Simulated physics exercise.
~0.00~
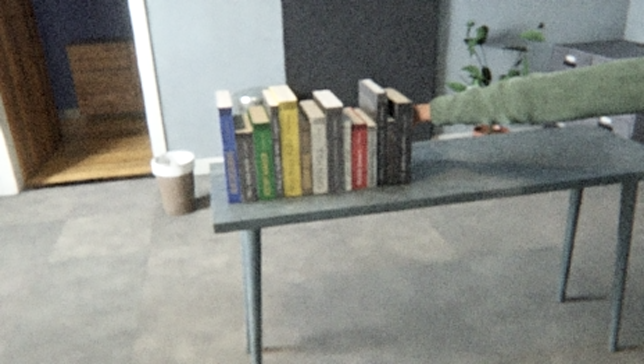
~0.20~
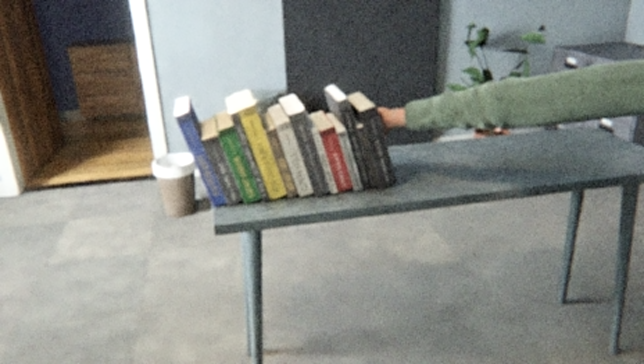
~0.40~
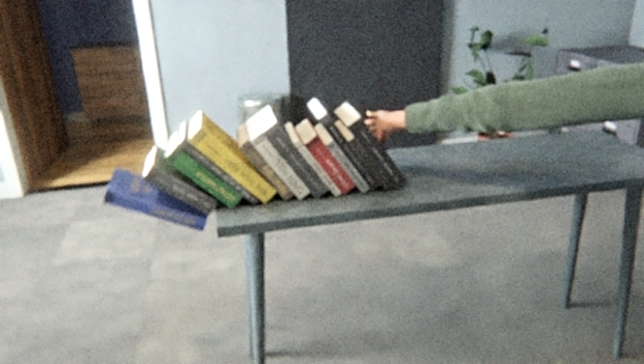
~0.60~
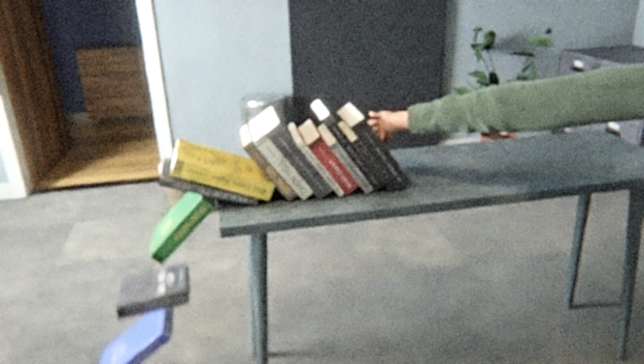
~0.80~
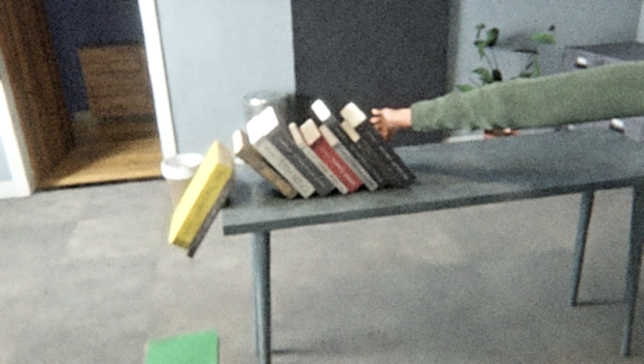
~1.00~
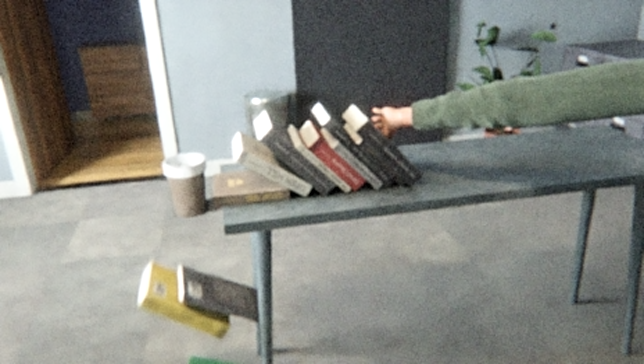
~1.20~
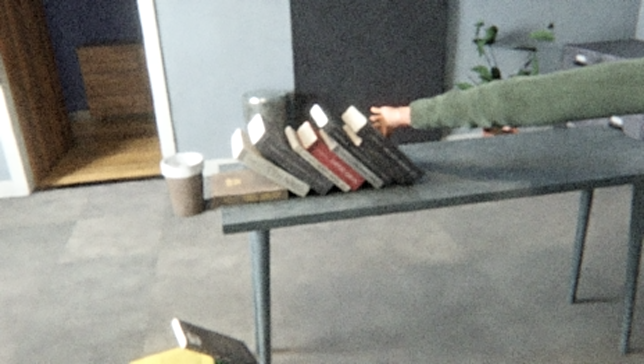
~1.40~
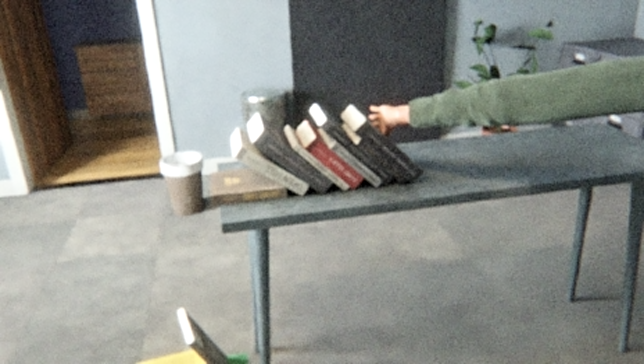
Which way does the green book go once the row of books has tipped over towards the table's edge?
The green book goes down, dropping past the edge of the table towards the floor.
